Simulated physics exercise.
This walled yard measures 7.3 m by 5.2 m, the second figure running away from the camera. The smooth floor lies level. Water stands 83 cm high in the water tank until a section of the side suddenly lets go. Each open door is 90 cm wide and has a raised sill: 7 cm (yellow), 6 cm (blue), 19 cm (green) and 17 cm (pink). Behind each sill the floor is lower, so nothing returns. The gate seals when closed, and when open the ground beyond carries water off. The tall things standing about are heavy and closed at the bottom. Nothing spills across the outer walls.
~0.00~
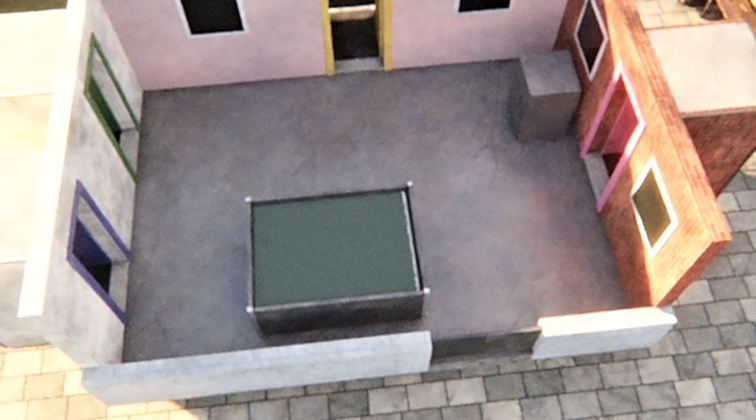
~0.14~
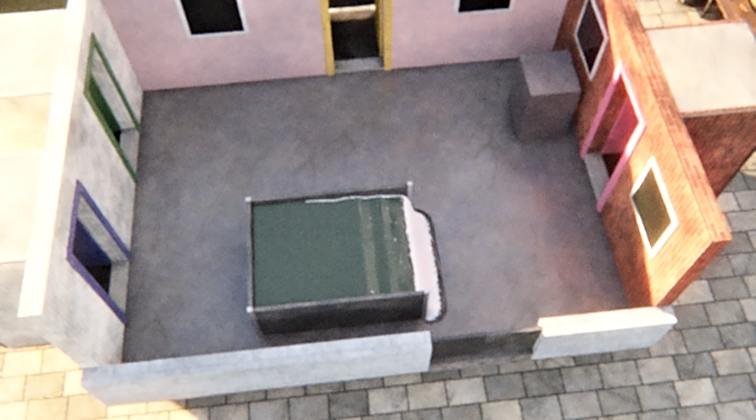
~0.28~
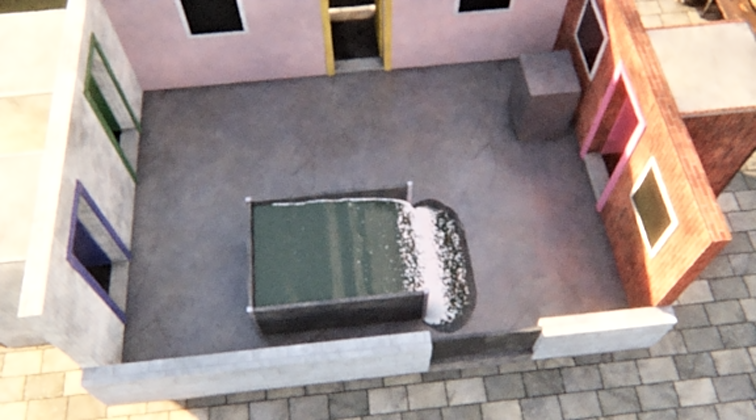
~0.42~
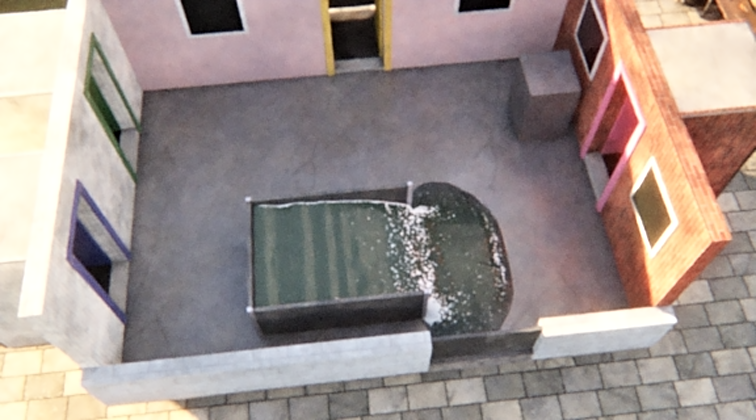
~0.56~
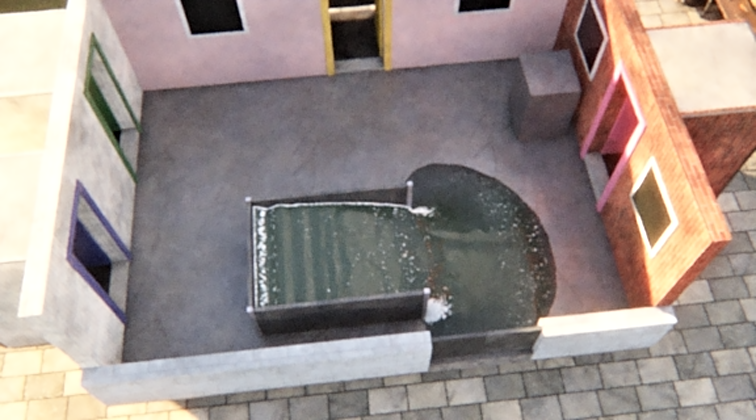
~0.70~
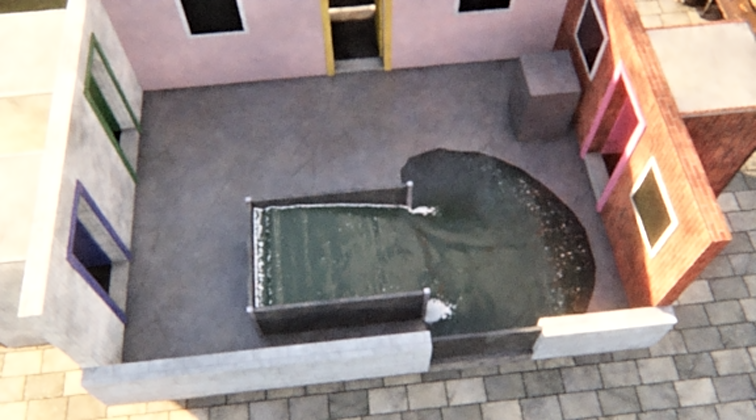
In a walled yard with coloured door and window surrounds, dark green water pours from the open right side of a rectangular tank, foaming at first, then spreads across the grey floor in a widening rounded pool toward the brick wall.
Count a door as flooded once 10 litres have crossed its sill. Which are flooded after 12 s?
Within that time: At the yellow door it goes over the limit; at the blue door it passes the limit; at the green door it stays under the limit; at the pink door it exceeds the limit.
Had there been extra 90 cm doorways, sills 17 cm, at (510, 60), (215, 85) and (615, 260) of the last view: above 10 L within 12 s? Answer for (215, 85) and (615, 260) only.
In turn: Not over, over.
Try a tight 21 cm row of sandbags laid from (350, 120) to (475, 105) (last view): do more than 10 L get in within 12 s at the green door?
Then: Green not over.
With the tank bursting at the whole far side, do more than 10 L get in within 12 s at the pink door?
Then: Pink not over.
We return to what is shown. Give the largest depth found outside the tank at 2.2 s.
Roughly 50 cm.
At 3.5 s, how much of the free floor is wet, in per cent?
Near 40 per cent is wet.
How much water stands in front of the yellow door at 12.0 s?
About 5.0 cm.
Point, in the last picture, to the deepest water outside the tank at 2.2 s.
At about (620, 304).
After 1.4 s water covers 30 % of the floor and is deepest (55 cm) near (627, 327); yellow door not reached, blue door not reached, green door not reached, pink door 31 cm at the sill, 14 L in.
After 2.2 s water covers 35 % of the floor and is deepest (50 cm) near (620, 304); yellow door not reached, blue door not reached, green door not reached, pink door 35 cm at the sill, 71 L in.
After 3.5 s water covers 40 % of the floor and is deepest (38 cm) near (539, 147); yellow door not reached, blue door not reached, green door not reached, pink door 29 cm at the sill, 163 L in.
After 7.0 s water covers 90 % of the floor and is deepest (21 cm) near (163, 113); yellow door 12 cm at the sill, 40 L in, blue door 5 cm at the sill, 0 L in, green door 17 cm at the sill, 0 L in, pink door 10 cm at the sill, 210 L in.
After 12.0 s water covers 100 % of the floor and is deepest (16 cm) near (441, 347); yellow door 5 cm at the sill, 55 L in, blue door 11 cm at the sill, 39 L in, green door 8 cm at the sill, 0 L in, pink door 6 cm at the sill, 210 L in.
